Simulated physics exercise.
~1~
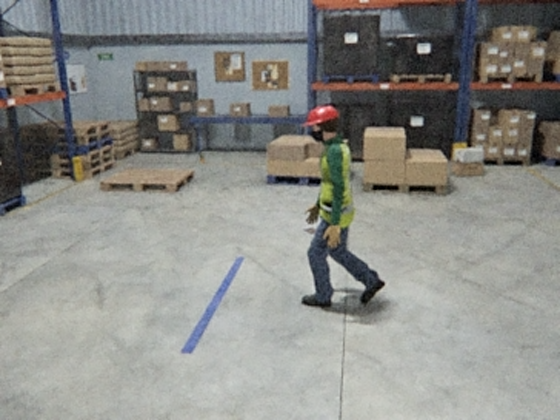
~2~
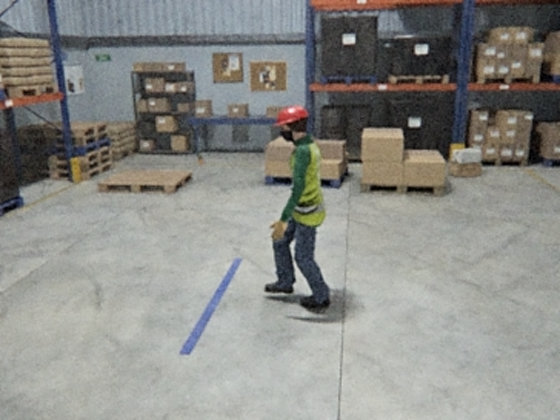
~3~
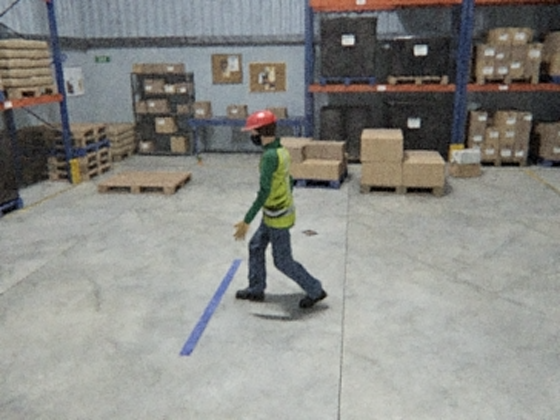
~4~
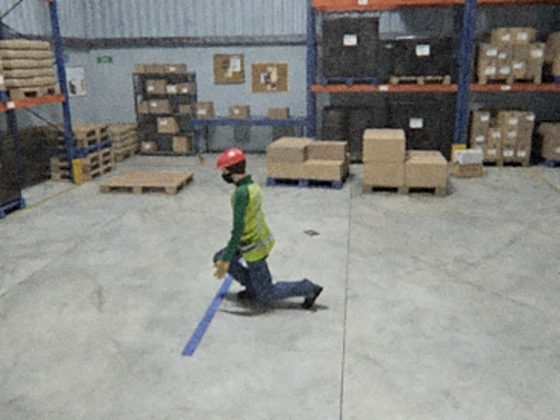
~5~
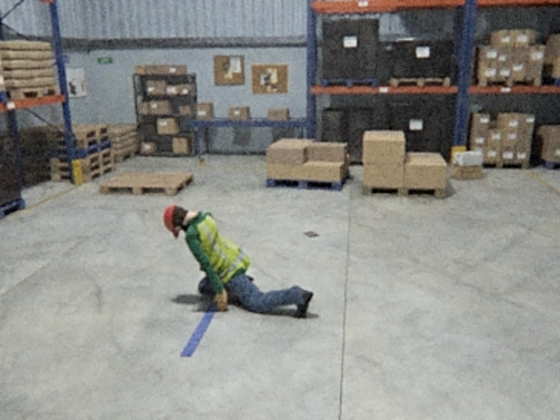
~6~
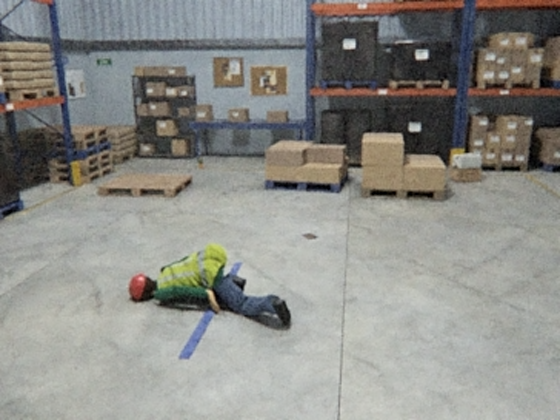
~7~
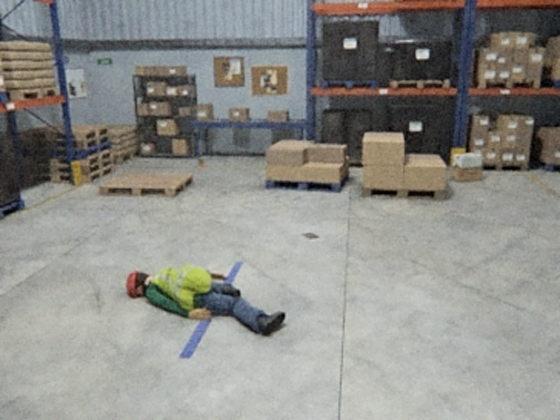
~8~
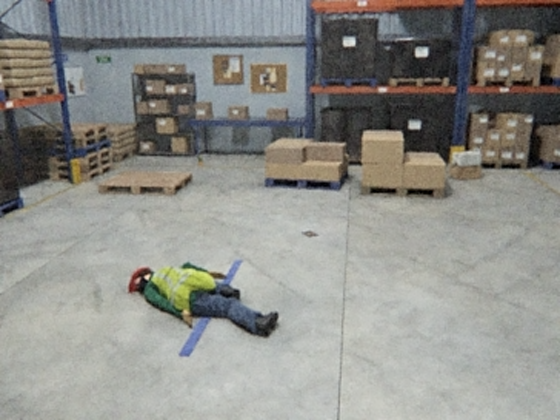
In a warehouse with stacked boxes, pallets and tall racks along the back, a person in a red hard hat, yellow safety vest, green sleeves and jeans walks left across the concrete floor towards a blue strip. Near the strip the walker's legs give way, and they sink low with their knees bent. The body pitches forward to the left, hands close to the floor, and drops down across the strip. The walker then rolls over onto their back. They end lying still, head to the left and past the strip, legs stretched out to the right.
